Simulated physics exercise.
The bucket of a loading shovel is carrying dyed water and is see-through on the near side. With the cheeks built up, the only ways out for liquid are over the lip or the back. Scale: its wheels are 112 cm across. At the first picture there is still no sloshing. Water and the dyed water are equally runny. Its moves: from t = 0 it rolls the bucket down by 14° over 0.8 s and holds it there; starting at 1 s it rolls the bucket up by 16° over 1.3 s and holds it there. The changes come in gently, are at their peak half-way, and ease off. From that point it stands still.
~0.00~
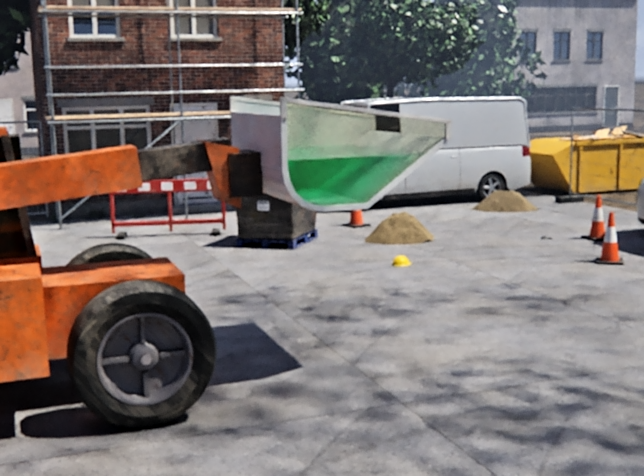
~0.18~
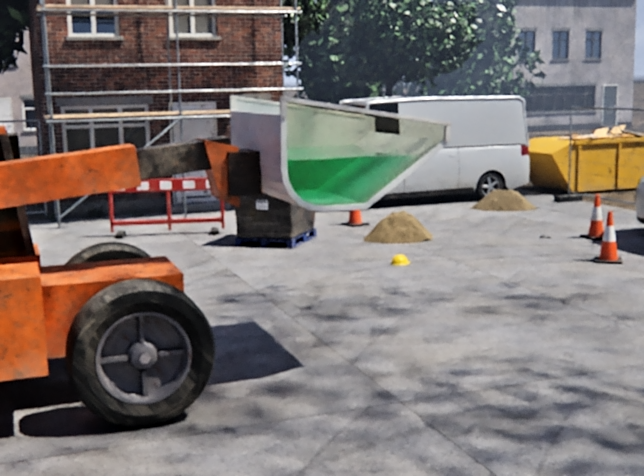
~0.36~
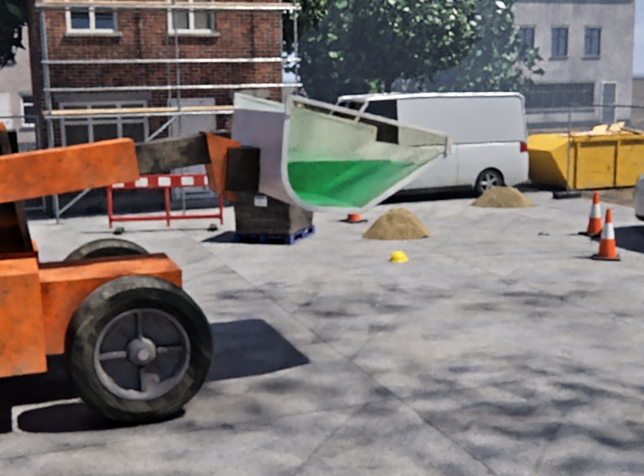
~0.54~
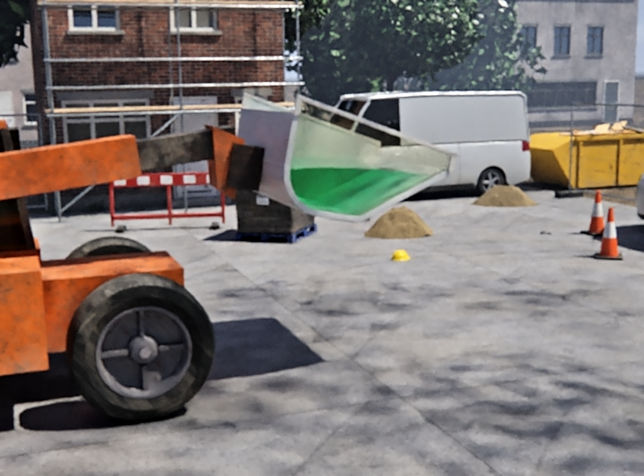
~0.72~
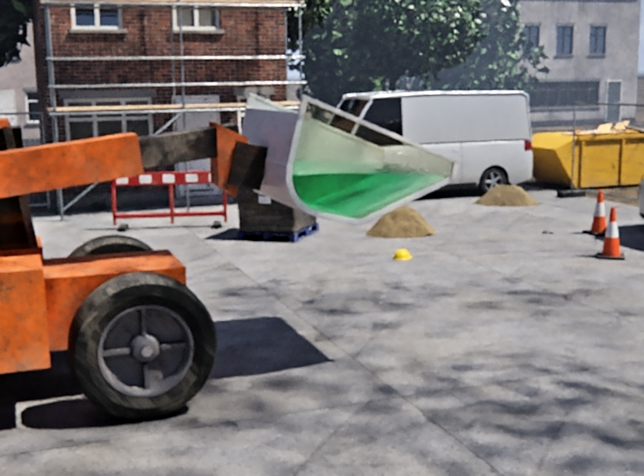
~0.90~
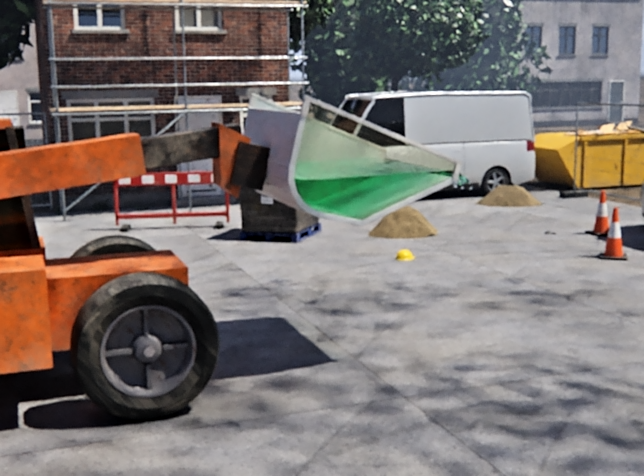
The video shows an orange loading shovel on a paved yard, its raised see-through bucket holding green liquid; the bucket gradually tilts forwards to the right, the liquid shifts inside, and a little comes out over the lip.
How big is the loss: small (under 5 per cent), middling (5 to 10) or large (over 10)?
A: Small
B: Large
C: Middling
Large.
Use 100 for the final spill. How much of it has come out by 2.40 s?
By then about 100 per cent is out.
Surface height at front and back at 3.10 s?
Level: ~ 30 cm in front; 28 cm behind.
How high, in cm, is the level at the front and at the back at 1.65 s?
Front 34 cm, back 22 cm.
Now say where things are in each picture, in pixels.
Level at the front (363, 158); level at the back (297, 161); the lip is at (445, 137); the front is on the right, in the first frame.
Level at the front (362, 158); level at the back (296, 161), in the second frame.
Level at the front (362, 162); level at the back (296, 162); tilt 6° forwards, in the third frame.
Level at the front (365, 170); level at the back (299, 170); tilt 12° forwards, in the fourth frame.
Level at the front (367, 175); level at the back (300, 176); tilt 14° forwards, in the fifth frame.
Level at the front (369, 177); level at the back (301, 180); tilt 14° forwards; the lip is at (452, 177); dyed water is coming out, 2 per cent so far, in the sixth frame.
Then, 1.65 s in, the bucket is at 6° forwards, the surface stands 34 cm on the front, 23 cm on the back; the loss stands at 15 per cent, over the front.
Then, 2.40 s in, the bucket is at 2° back, the surface stands 32 cm on the front, 46 cm on the back; the loss stands at 16 per cent, over the front.
Then, 3.10 s in, the bucket is at 2° back, the surface stands 31 cm on the front, 28 cm on the back; the loss stands at 16 per cent, over the front.
Then, 5.18 s in, the loss stands at 16 per cent, over the front, 92 of 561 litres.
